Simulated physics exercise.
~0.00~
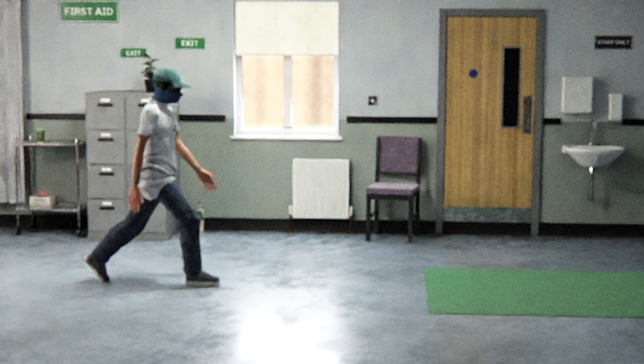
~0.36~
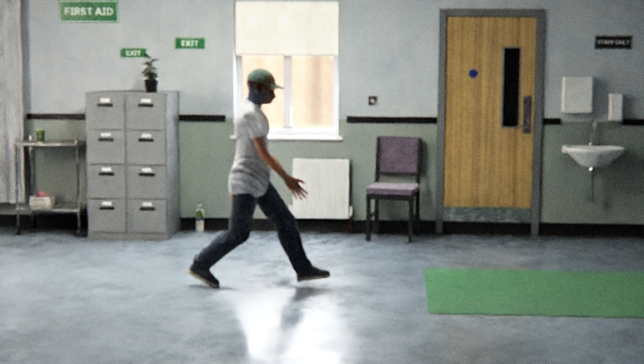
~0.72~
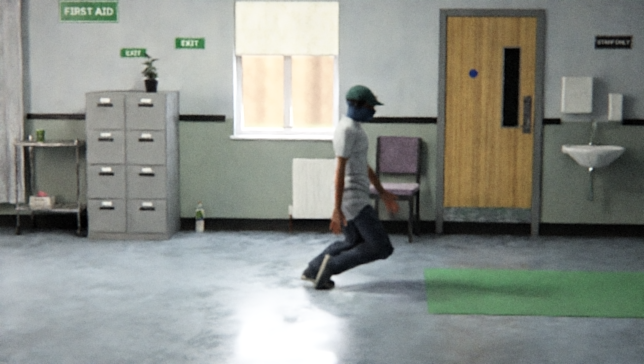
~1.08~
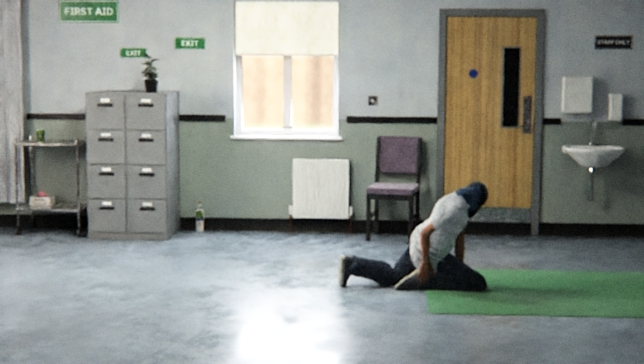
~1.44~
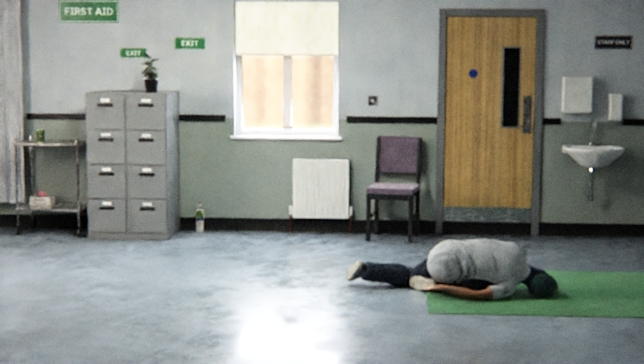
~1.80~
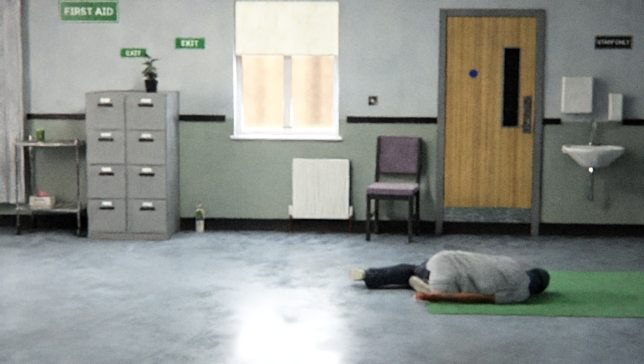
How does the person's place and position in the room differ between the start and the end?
At the start the person is upright and walking on the left, by the filing cabinet. By the end the person is lying low on the right, with the head and chest on the green mat.
